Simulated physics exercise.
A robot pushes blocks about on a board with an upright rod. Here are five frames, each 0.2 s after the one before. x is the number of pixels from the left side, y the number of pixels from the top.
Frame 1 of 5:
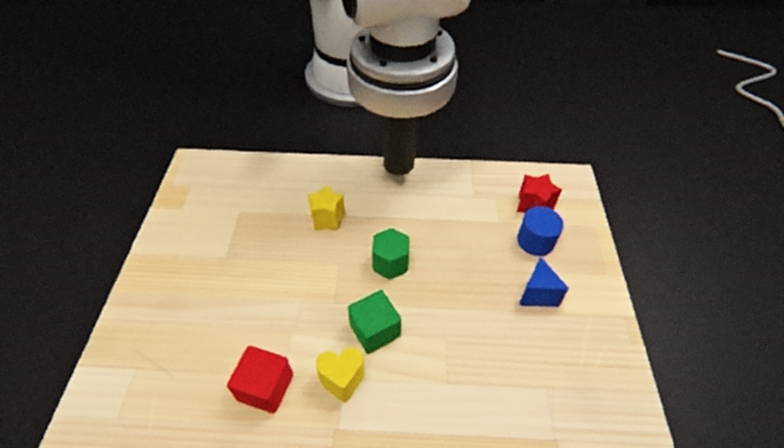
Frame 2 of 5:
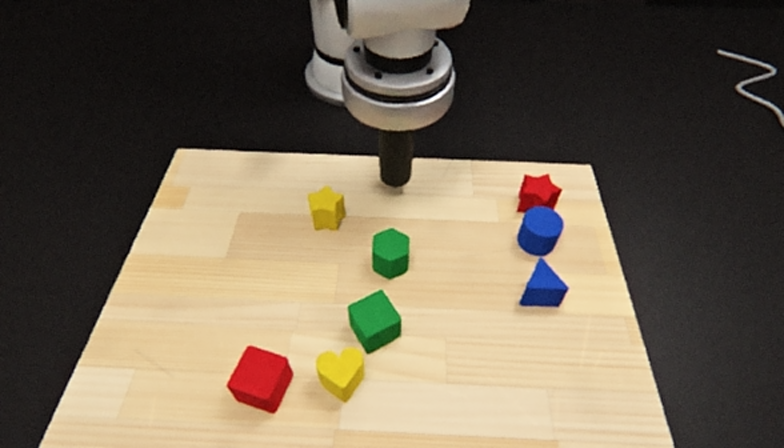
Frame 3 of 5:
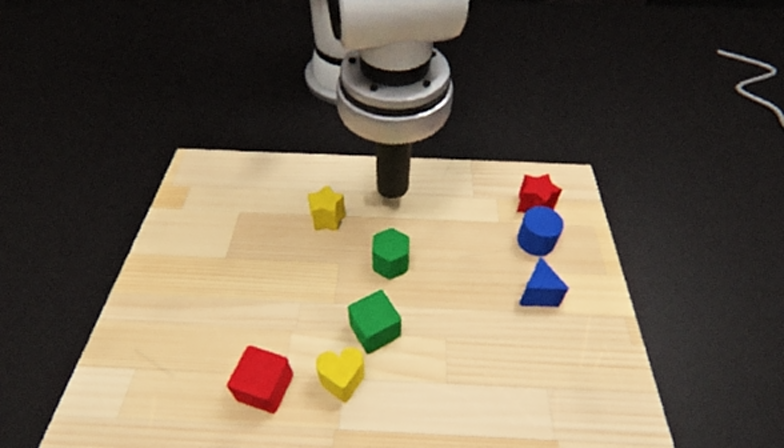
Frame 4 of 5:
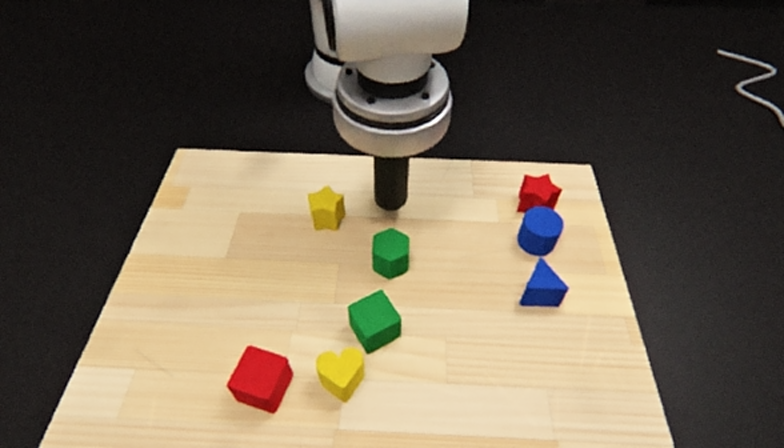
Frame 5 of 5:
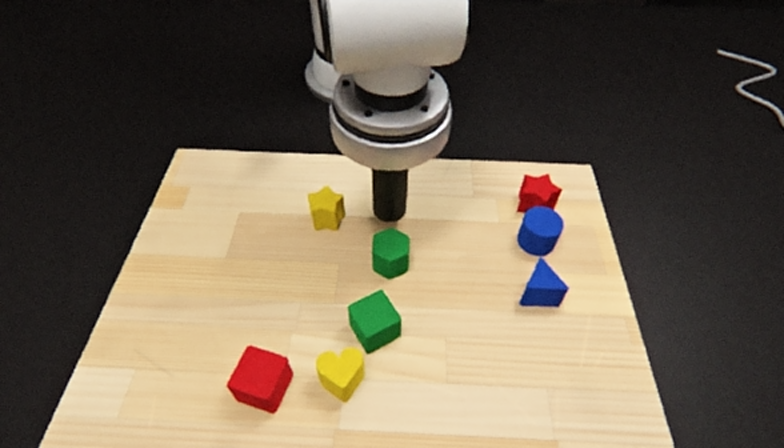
A robot arm's dark upright rod moved a short way down the wooden board, drawing close to the green hexagonal block, while all the red, yellow, green and blue blocks stayed still.
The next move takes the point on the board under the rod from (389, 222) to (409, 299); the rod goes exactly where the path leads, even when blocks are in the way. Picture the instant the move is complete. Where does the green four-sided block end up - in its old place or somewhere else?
Once the path is done, it is somewhere new.
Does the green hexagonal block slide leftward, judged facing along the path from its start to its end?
No, it doesn't check out.
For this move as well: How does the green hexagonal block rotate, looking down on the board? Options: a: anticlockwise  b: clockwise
Answer: B.
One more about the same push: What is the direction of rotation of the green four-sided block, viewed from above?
It turns round anticlockwise.
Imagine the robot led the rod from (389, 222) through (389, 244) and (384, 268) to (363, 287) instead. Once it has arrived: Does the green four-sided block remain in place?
Final answer: No.
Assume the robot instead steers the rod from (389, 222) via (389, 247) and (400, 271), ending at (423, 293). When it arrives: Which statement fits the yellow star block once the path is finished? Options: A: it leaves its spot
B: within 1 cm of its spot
I'll go with B - within 1 cm of its spot.
On the path given first. One third of the way, rod (395, 234); green hexagonal block (392, 257).
Two thirds of the way, rod (402, 261); green four-sided block (369, 320); green hexagonal block (392, 286), turned 25° clockwise.
At the end, rod (409, 288); yellow star block still; yellow heart block (332, 373); green four-sided block (357, 336), turned 25° anticlockwise; green hexagonal block (387, 309), turned 65° clockwise.
